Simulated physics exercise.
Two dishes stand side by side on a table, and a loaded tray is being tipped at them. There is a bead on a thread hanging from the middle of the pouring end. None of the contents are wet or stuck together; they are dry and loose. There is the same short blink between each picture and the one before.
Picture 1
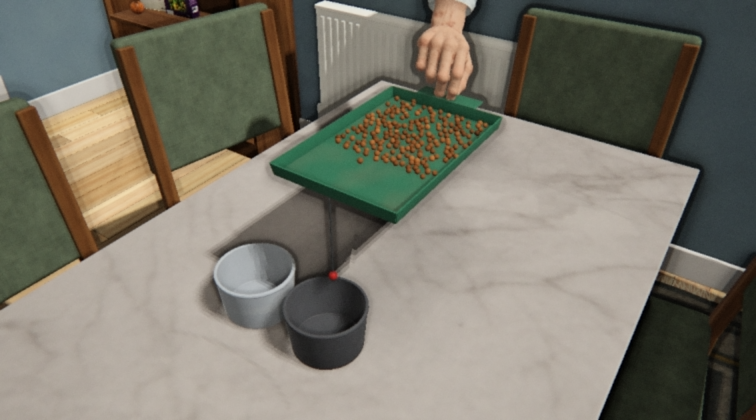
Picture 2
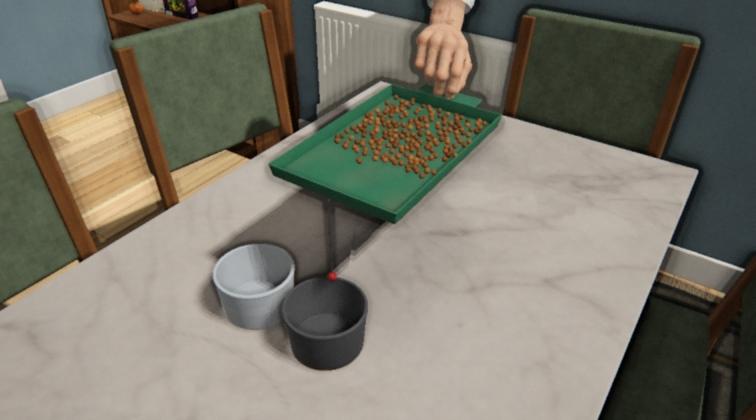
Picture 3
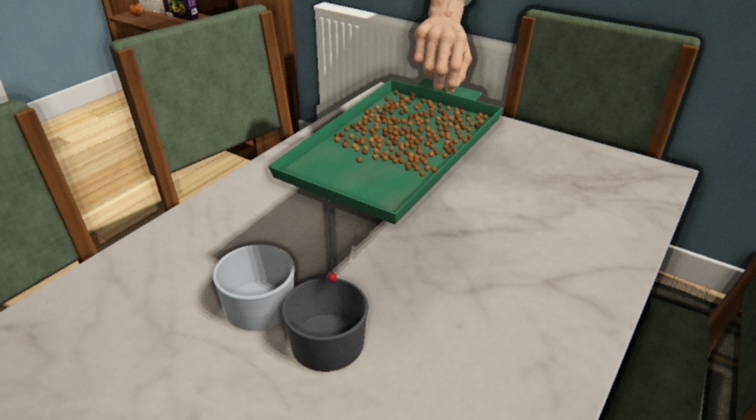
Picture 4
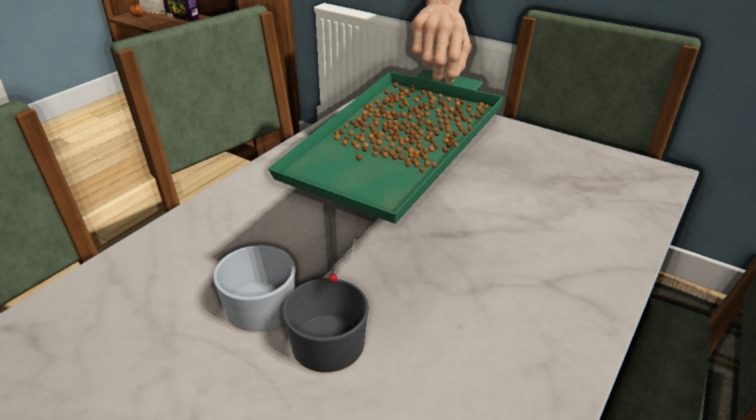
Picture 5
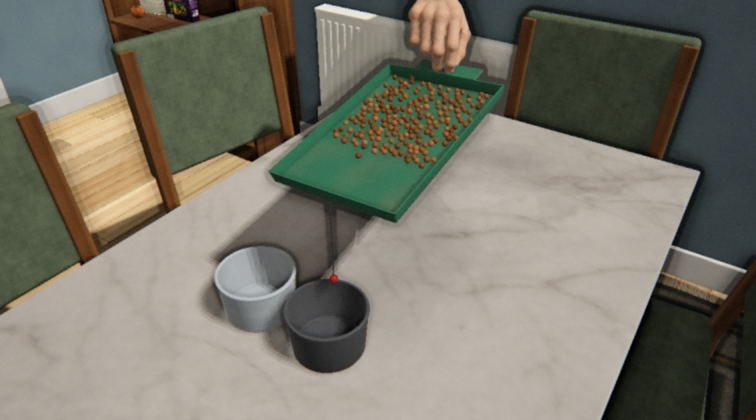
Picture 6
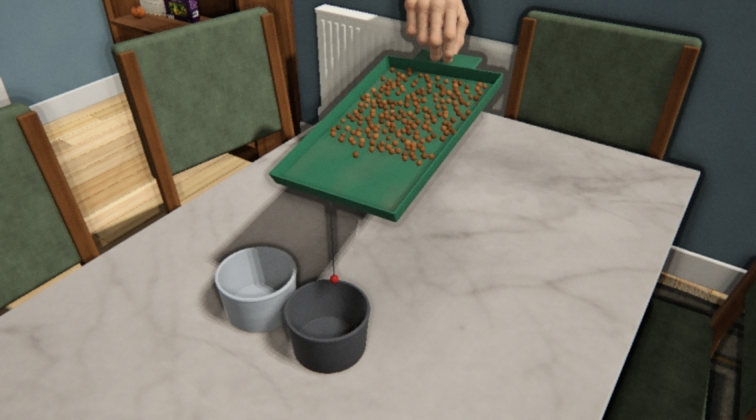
A green tray of brown cereal balls tilted gradually as a hand raised its far end above a marble table, while the balls stayed bunched and the grey and black dishes stood still.
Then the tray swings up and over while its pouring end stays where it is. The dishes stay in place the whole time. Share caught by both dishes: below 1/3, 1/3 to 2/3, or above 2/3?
Most likely the dishes are going to collect a large share, above two thirds of the load.
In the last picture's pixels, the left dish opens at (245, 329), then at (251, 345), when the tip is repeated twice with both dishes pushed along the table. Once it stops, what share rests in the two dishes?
Roughly 0 % and 0 %.
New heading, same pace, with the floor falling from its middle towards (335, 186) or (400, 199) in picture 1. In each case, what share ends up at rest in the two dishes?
About 80 and 0 percent.
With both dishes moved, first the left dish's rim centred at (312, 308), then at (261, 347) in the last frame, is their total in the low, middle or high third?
First: Under a third. Second: Under a third.
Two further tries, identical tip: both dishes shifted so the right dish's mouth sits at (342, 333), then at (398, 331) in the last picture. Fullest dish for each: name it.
Position 1 - the left-side one; position 2 - the left-side one.
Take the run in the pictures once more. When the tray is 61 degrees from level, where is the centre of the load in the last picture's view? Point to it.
I'd put the middle close to (297, 178).
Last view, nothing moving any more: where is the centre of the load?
Last view, resting centre - approx. (264, 306).
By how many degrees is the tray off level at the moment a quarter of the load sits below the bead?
Reading: Some 85°.
Soon after the last picture, tray tipped steeply; most on the tray; a stray few in the right dish; a small part in the left dish; a stray few outside both; a stray few in the air.
A little later, tray tipped past a quarter turn; about a quarter on the tray; a small part in the right dish; about half in the left dish; a small part outside both; about a quarter in the air.
Later still, tray tipped past a quarter turn; a small part in the right dish; most in the left dish; a small part outside both.
At rest, tray tipped past a quarter turn; a small part in the right dish; most in the left dish; a small part outside both.
